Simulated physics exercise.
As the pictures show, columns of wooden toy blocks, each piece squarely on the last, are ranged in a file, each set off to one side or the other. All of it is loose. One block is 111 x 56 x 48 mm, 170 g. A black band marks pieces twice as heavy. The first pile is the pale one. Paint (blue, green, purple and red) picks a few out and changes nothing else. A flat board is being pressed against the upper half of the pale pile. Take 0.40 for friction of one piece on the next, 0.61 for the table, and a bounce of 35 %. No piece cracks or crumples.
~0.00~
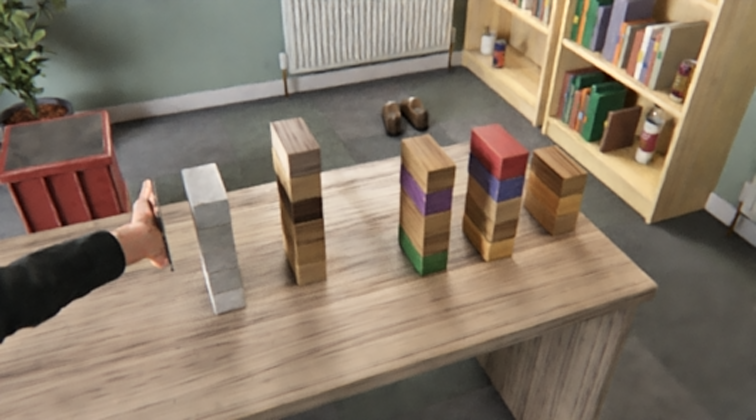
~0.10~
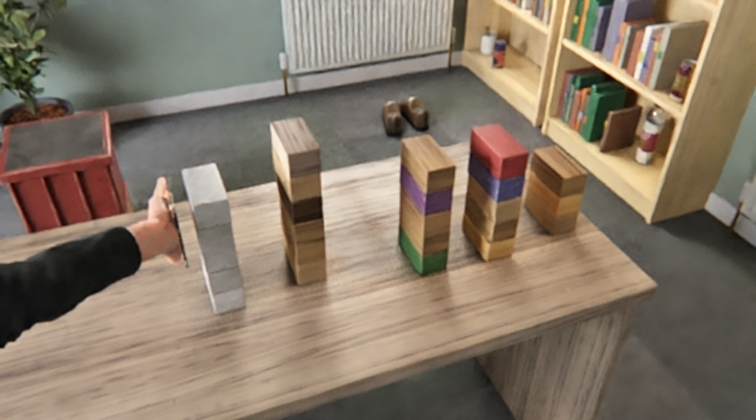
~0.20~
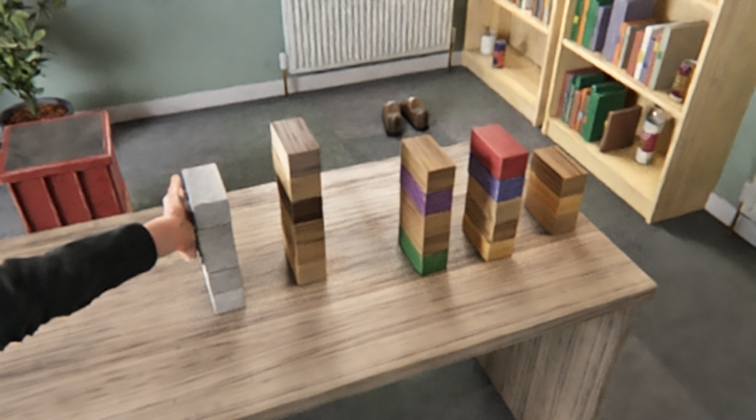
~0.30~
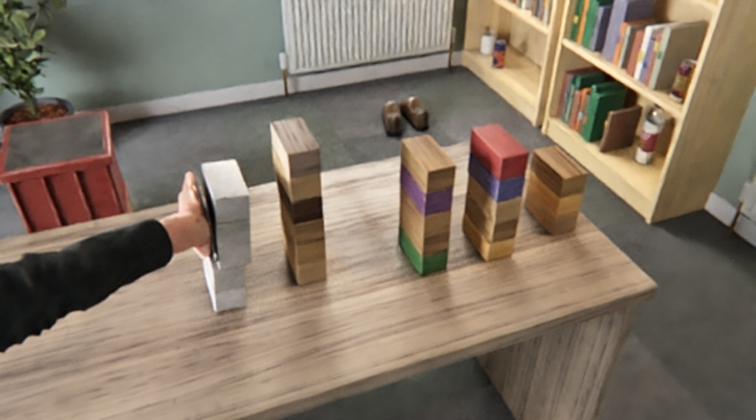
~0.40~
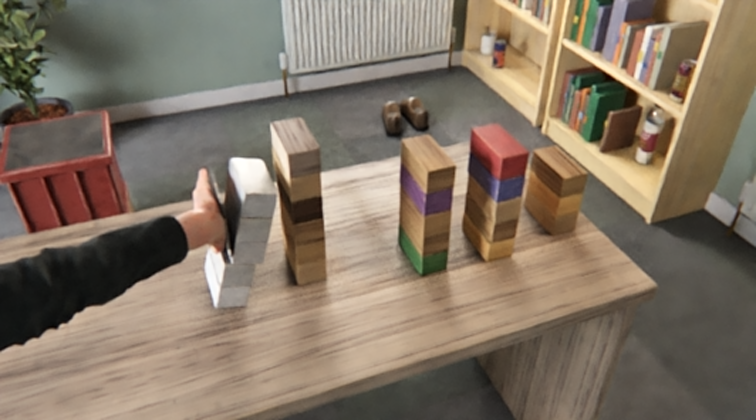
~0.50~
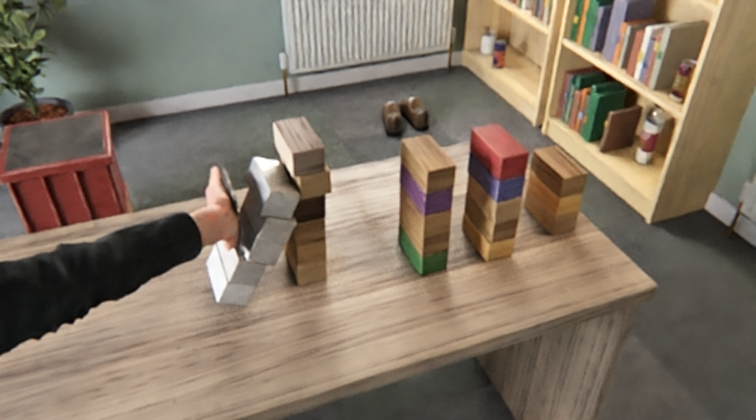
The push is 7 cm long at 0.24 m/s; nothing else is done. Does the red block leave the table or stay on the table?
The red block goes over the edge.
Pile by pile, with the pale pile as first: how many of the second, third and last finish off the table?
By pile: Second 0, third 0, last 2.
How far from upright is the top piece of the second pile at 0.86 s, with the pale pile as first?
It leans some 30°.
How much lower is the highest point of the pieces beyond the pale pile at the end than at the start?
About 16 cm.
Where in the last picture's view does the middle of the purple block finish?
Around (493, 206).
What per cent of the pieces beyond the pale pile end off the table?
Roughly 20 per cent of them.
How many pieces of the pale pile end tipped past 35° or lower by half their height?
5 of them.
Around 0.86 s, 5 of the pale pile down; none of the 19 other blocks off the table, 6 disturbed; red block unmoved.
Around 1.28 s, 5 of the pale pile down; none of the 19 other blocks off the table, 16 disturbed; red block tipped 9°; purple block tipped 30°, 16 mm lower.
Around 1.98 s, 5 of the pale pile down; 4 of the 19 other blocks off the table; red block on its side; blue block tipped 66°, 25 cm lower.
Finally (2.3 s), 5 of the pale pile down; 4 of the 19 other blocks off the table; red block tipped 70°, 91 cm lower; blue block upside down; purple block tipped 62°, 8 cm lower. Seen by the last camera, middles, red block near (650, 267), blue block near (623, 370).
